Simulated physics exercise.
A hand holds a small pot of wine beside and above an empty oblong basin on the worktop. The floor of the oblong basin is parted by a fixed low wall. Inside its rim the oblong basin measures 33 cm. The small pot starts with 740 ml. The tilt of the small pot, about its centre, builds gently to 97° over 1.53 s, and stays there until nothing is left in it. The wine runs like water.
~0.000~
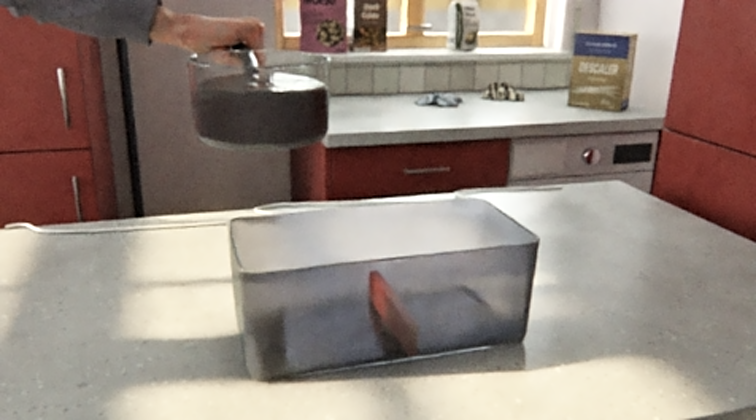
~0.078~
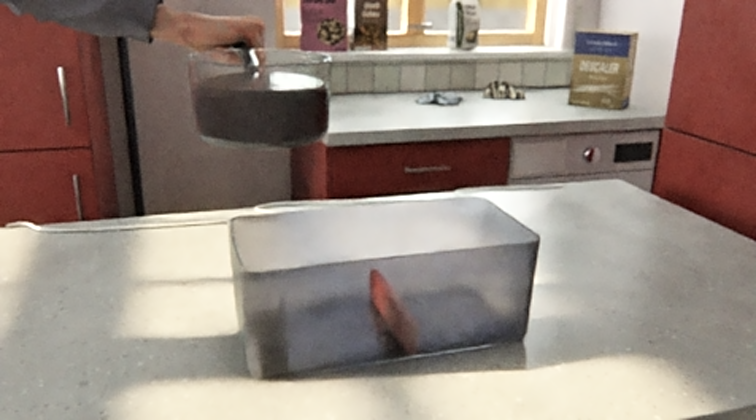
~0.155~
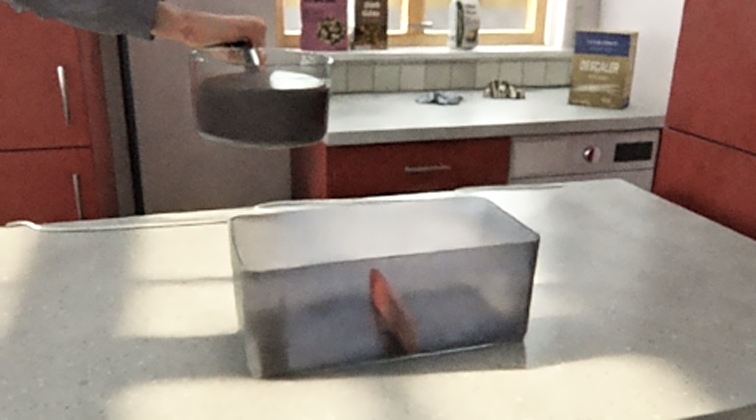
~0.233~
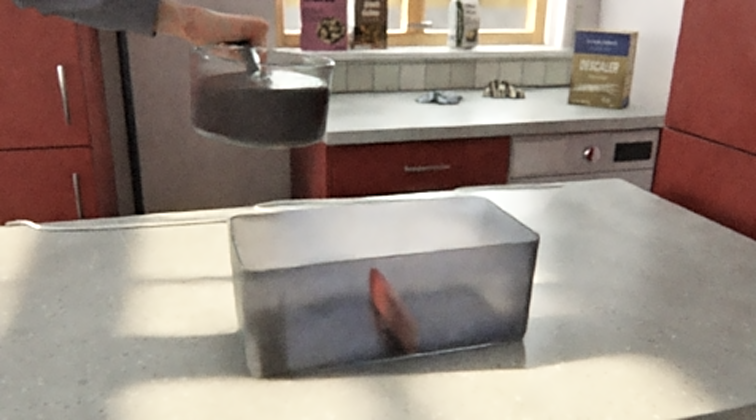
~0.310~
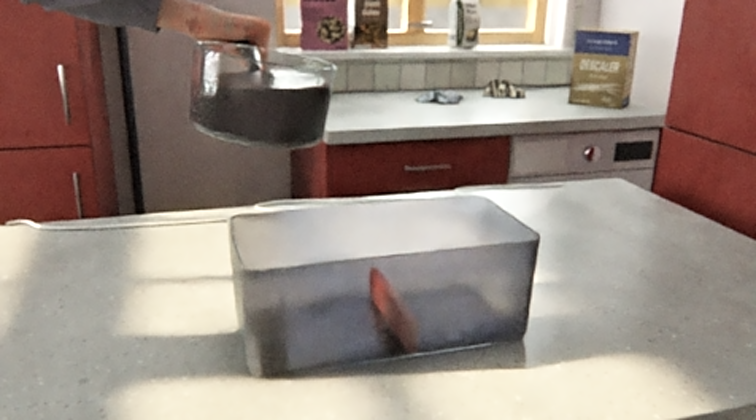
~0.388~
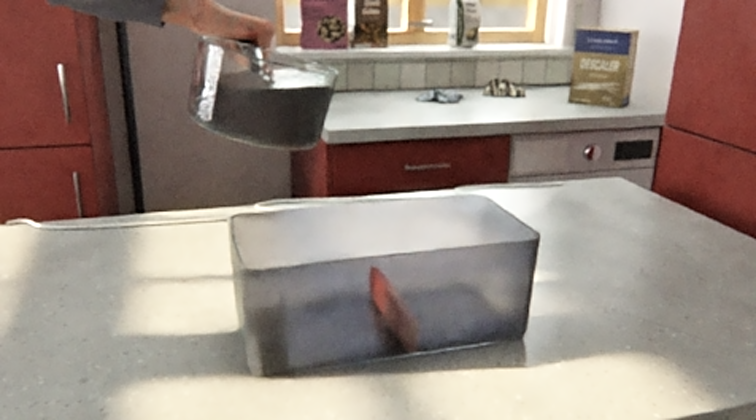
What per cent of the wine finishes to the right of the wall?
The far part has some 50 per cent.
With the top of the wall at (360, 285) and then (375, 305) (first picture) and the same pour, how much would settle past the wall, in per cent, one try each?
In turn about 80 and 65 per cent.
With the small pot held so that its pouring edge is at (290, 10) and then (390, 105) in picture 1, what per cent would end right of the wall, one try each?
First 15, then 95 per cent.
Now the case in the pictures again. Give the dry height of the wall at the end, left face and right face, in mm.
Left about 26 mm, right about 22 mm.
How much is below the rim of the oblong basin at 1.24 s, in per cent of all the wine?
Near 68 in a hundred.
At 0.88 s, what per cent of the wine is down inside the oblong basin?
About 7 per cent.
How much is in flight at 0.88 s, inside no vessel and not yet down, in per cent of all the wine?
Some 24 per cent.
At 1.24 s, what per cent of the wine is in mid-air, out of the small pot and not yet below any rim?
Some 14 per cent.
After 0.88 s the tilt is 60° and 69 per cent is still to pour, 5 is left of the wall and 2 right of it.
After 1.24 s the tilt is 89° and 19 per cent is still to pour, 20 is left of the wall and 47 right of it.
After 1.62 s the tilt is 97° and 2 per cent is still to pour, 45 is left of the wall and 49 right of it.
After 2.03 s the tilt is 97° and 0 per cent is still to pour, 48 is left of the wall and 50 right of it.
In the end 49 per cent lies left of the wall, 50 right of it and 1 outside.
